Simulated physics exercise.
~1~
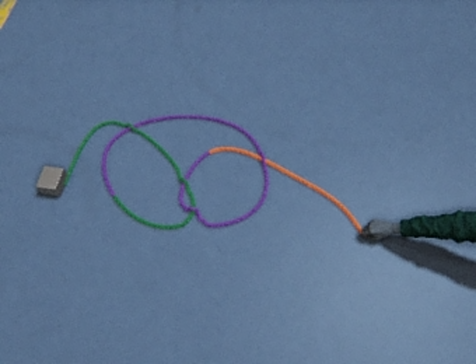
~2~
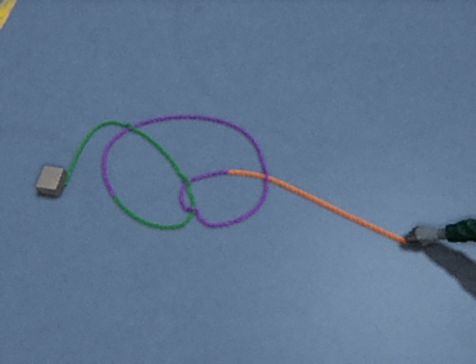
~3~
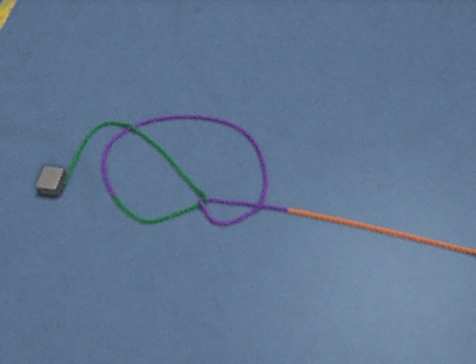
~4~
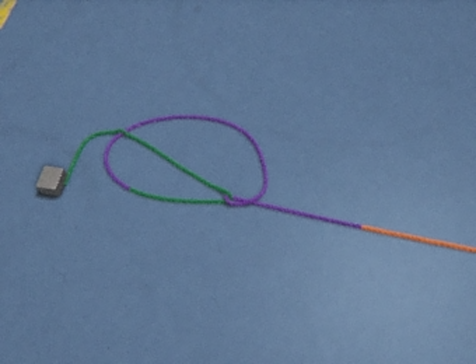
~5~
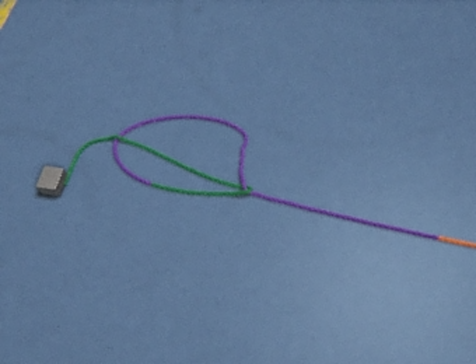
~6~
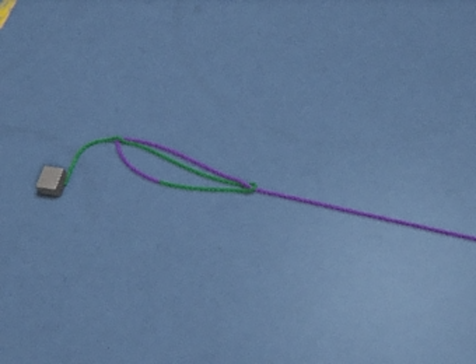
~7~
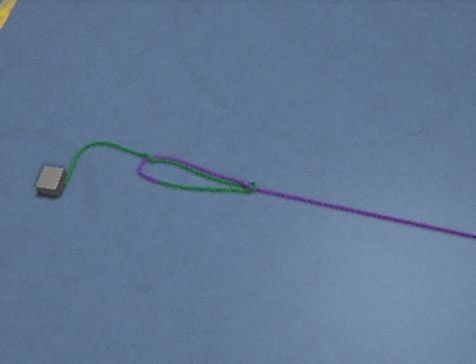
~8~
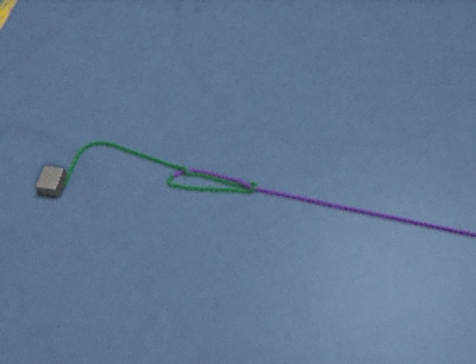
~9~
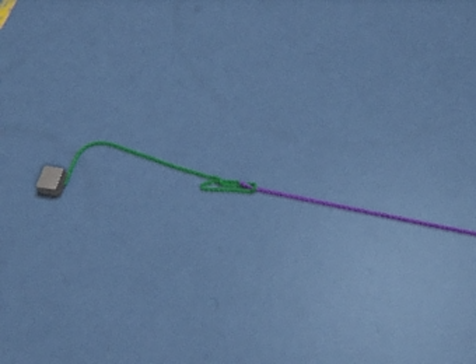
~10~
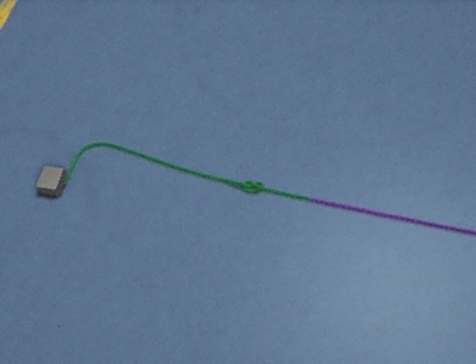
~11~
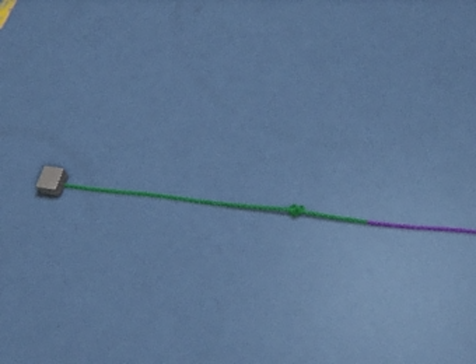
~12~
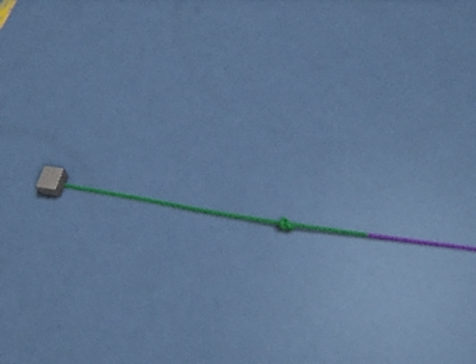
On a blue warehouse floor, a rope coloured green, purple and orange runs from a small grey block at the left into overlapping loops. At the right, a dark green-sleeved arm grips the orange end and draws it away to the right, soon passing out of view. The inner loop closes first, and then the large purple loop narrows into a slim sliver as the orange section slides out of sight. The remaining loop shrinks along the green section and cinches into a small knot. Finally the line straightens from the block, with the tight green knot still in it.
